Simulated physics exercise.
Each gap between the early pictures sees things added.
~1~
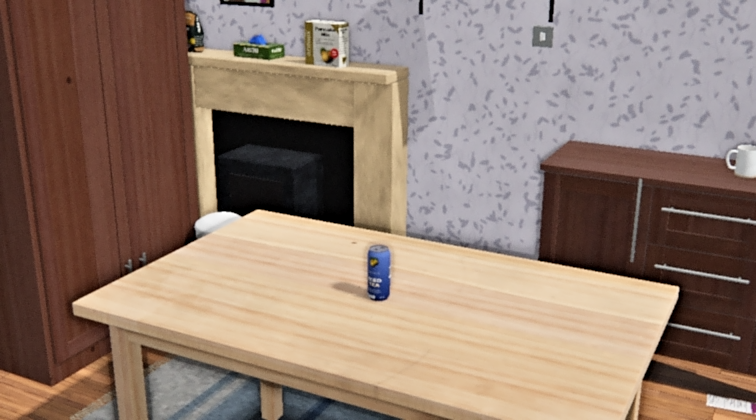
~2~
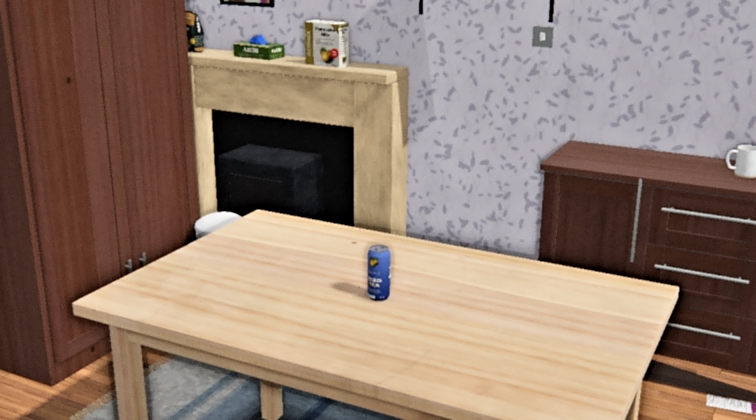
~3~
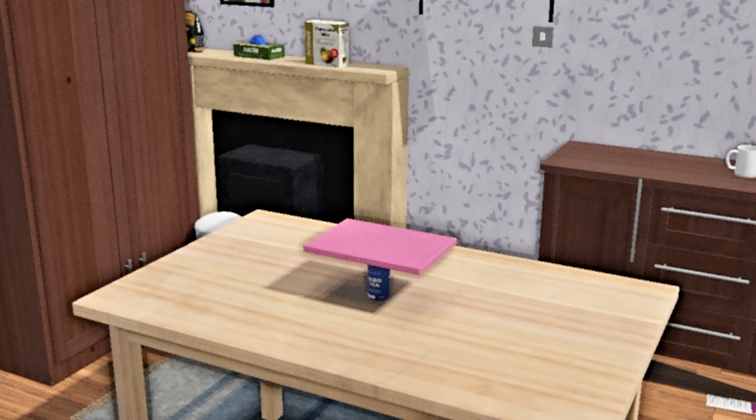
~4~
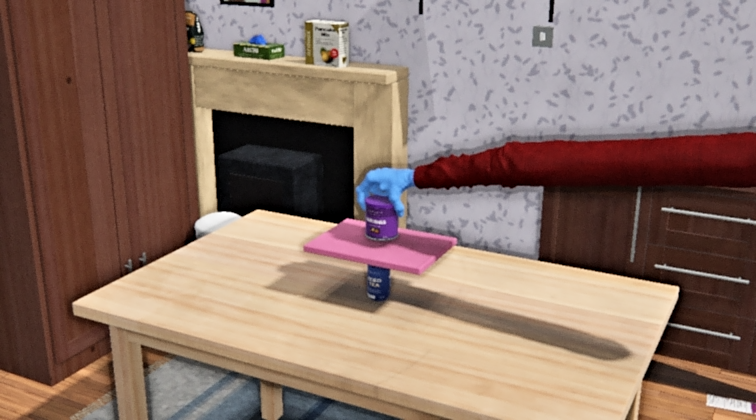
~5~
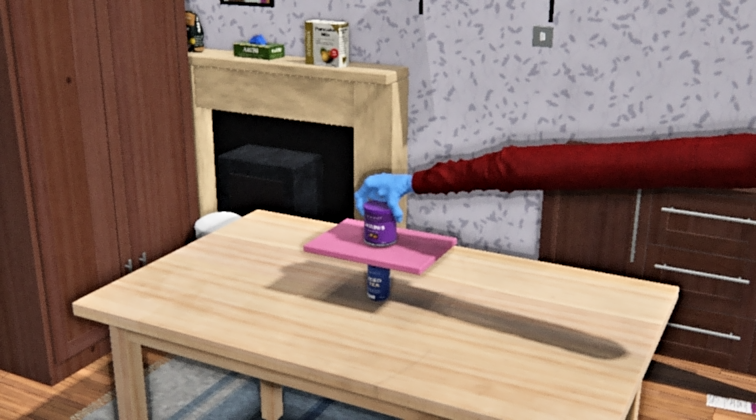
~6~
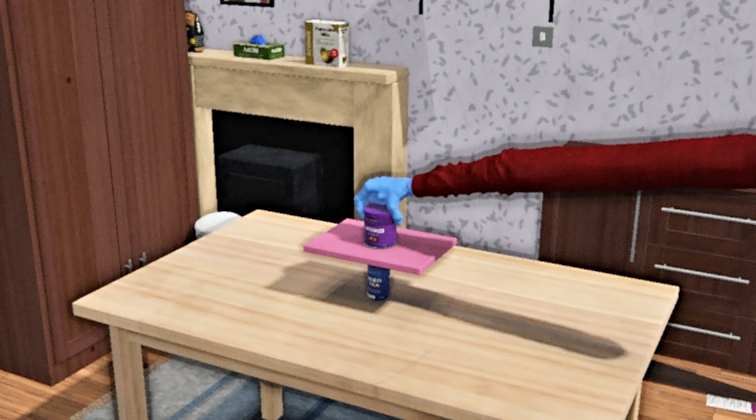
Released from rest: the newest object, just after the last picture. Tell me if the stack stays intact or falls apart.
Nice try - it stays together just fine.
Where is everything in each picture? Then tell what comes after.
The last thing is not in view yet, in the first frame.
The last thing is not in view yet, in the second frame.
The last thing is not in view yet; pink lid (381, 245), in the third frame.
On its way; purple tin (382, 217); pink lid (381, 245), in the fourth frame.
On its way; purple tin (380, 223); pink lid (381, 245), in the fifth frame.
In place under the hand; purple tin (380, 226); pink lid (381, 245), in the sixth frame.
Then, 0.60 s past the last view, nothing moves.
Then, 1.40 s past the last view, purple tin resting near (380, 226).
Finally, all 3 still in place. Final places as the last picture's camera would see them, purple tin near (380, 226). The stack holds.
